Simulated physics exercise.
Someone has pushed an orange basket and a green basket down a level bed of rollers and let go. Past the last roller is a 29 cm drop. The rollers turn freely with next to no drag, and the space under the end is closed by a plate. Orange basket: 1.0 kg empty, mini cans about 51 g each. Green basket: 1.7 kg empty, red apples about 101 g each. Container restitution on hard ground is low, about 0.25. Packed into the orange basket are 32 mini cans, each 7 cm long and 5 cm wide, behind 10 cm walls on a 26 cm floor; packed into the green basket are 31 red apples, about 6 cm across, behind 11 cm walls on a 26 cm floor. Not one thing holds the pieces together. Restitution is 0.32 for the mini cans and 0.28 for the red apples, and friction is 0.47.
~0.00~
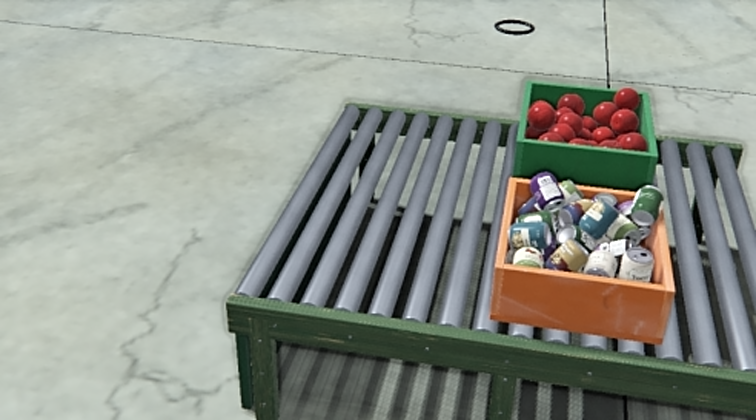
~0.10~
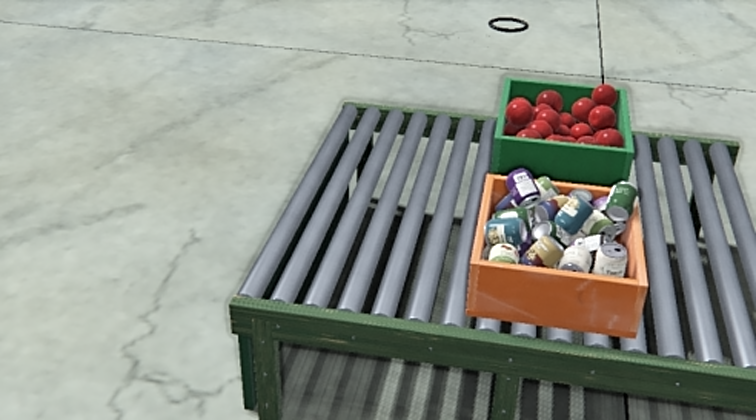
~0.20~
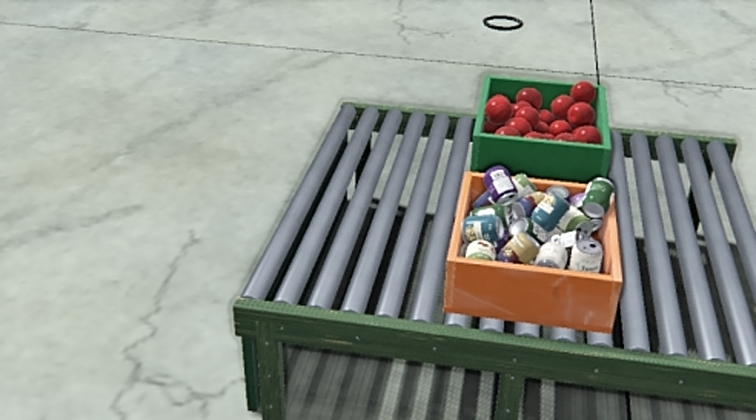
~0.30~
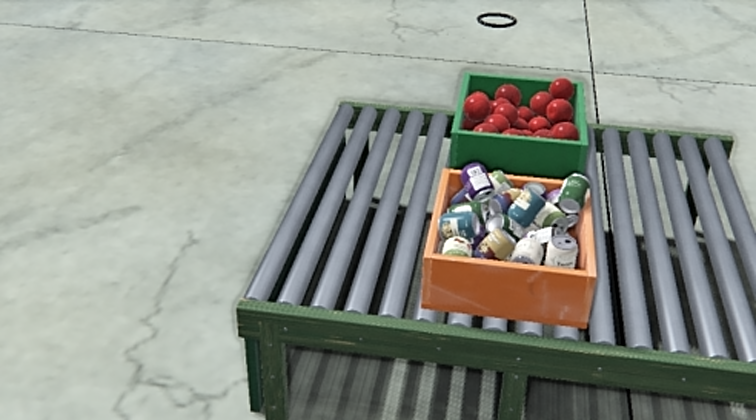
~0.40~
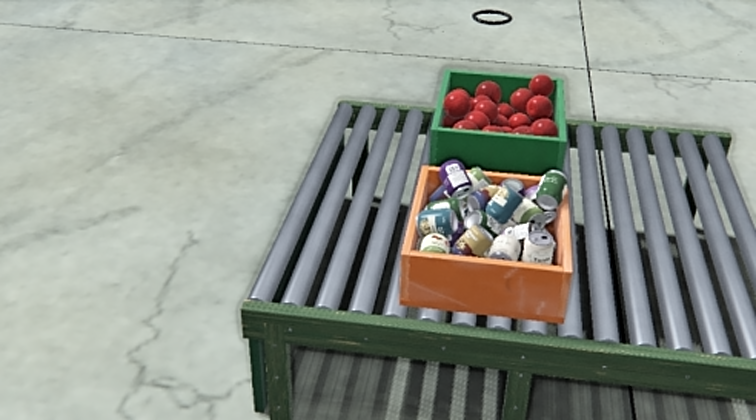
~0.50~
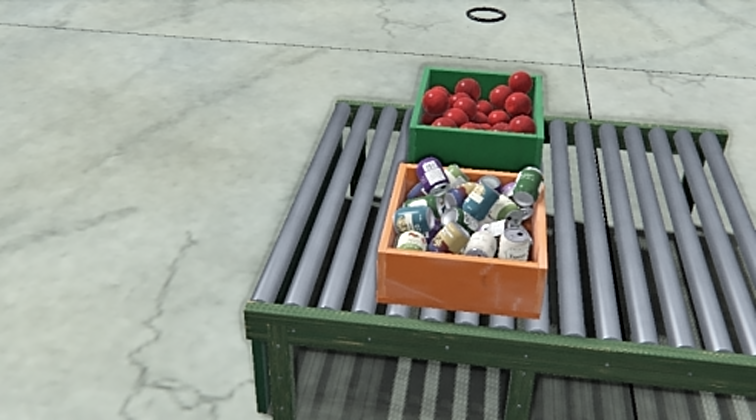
An orange basket packed with small cans and a green basket of red apples behind it slid steadily left together across a bed of grey rollers, with everything staying inside them.
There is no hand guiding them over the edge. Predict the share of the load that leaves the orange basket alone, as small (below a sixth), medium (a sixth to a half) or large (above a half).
Large.
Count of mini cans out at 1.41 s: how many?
I'd expect close to 0 by that moment.
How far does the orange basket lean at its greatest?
Peak lean: Roughly 100°.
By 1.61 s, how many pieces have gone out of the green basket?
Green basket - close to 0.
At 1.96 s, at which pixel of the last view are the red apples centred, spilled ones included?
Close to (200, 208).
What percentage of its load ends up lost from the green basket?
For the green basket, 70 percent.
After 0.89 s, the overhang begins.
After 1.41 s, the orange basket is level with 0 of 32 out and the green basket is level with 0 of 31 out.
After 1.61 s, the orange basket leans 51° with 2 of 32 out and the green basket leans 50° with 0 of 31 out.
After 1.96 s, the orange basket has gone over with 18 of 32 out and the green basket has gone over with 13 of 31 out.
When it is over (at 2.35 s), the orange basket leans 78° with 29 of 32 out and the green basket has gone over with 22 of 31 out. Asked share, 29 of 32, 91 per cent.
